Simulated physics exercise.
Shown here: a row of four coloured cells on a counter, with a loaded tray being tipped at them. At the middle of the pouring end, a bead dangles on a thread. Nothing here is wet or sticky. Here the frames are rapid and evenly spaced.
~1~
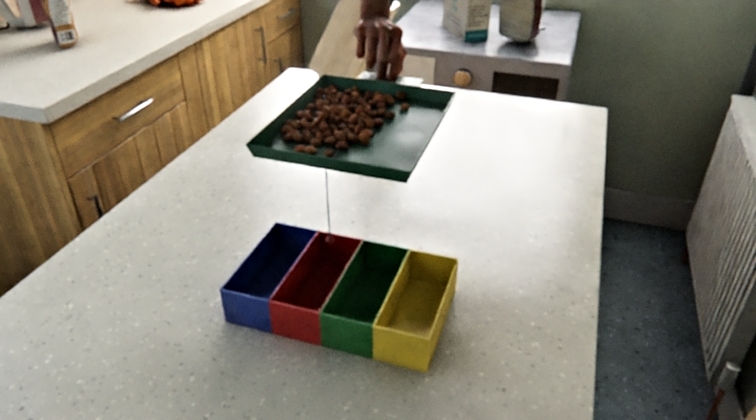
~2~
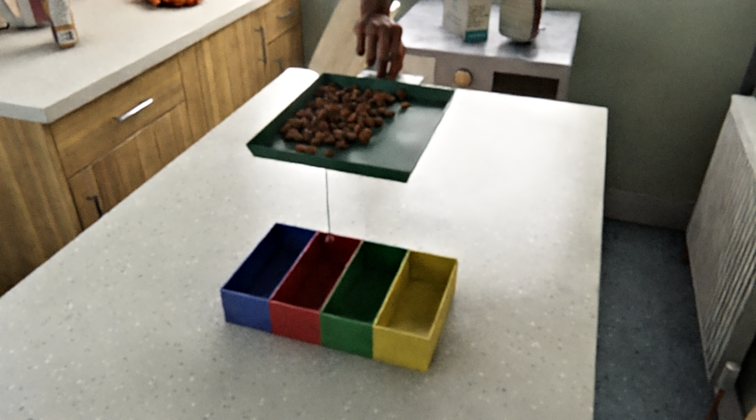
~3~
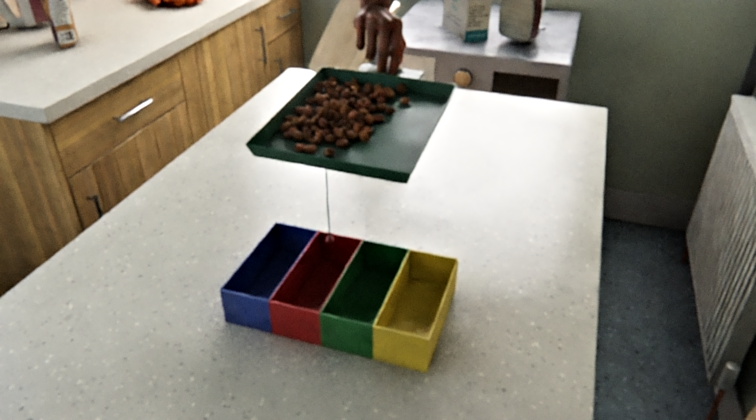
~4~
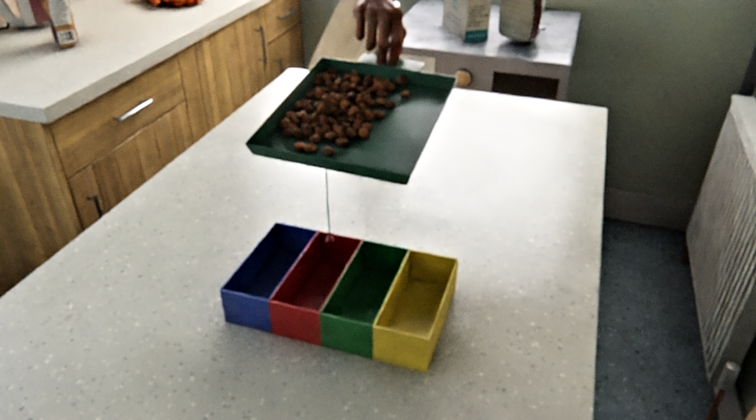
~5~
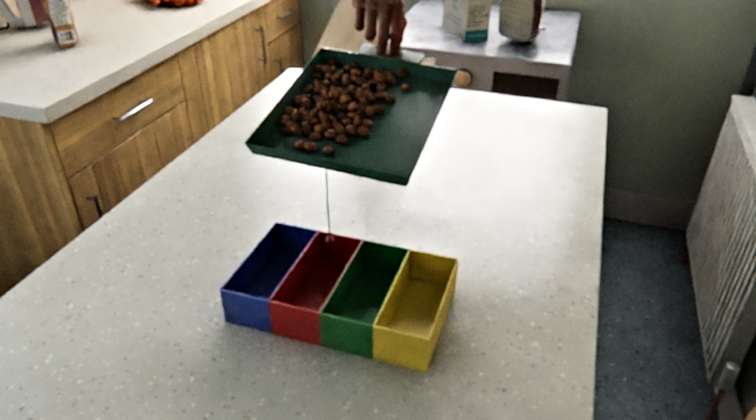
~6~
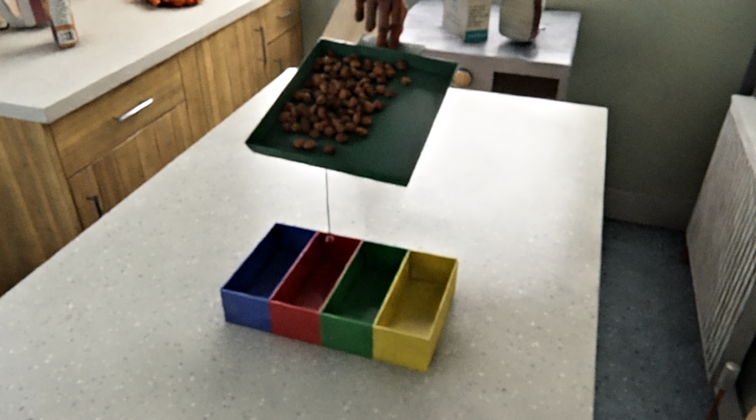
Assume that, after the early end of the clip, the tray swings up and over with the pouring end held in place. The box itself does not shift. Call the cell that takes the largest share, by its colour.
Most goes to the green cell.
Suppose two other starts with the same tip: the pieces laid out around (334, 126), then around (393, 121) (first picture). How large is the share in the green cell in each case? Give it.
Around 50 percent the first time, around 60 percent the second.
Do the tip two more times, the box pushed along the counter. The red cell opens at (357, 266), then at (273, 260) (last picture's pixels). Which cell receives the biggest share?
In order: Red, the cell in yellow.
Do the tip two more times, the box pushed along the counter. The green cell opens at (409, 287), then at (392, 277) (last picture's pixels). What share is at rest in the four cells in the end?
Roughly 100 per cent, then roughly 100 per cent.
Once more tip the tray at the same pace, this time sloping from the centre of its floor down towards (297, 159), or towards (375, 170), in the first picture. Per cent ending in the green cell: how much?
Somewhere close to 0 % the first time, 60 % the second.
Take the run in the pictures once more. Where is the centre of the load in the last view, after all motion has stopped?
Roughly at pixel (356, 314).
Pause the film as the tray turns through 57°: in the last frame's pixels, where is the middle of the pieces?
In the last view, the load is centred near (348, 153).
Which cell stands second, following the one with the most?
Rank 2: That red cell.
Soon after the last picture, tray tipped steeply; nearly all on the tray; a small part falling or outside the box.
A little later, tray tipped right over; about half on the tray; a small part in the green cell; a small part in the yellow cell; a small part in the red cell; a stray few in the blue cell; about a quarter falling or outside the box.
Later still, tray tipped past a quarter turn; about half in the green cell; about a quarter in the red cell; about a quarter in the yellow cell; a small part in the blue cell; a stray few falling or outside the box.
At rest, tray tipped past a quarter turn; about half in the green cell; about a quarter in the red cell; about a quarter in the yellow cell; a small part in the blue cell; a stray few outside the box.
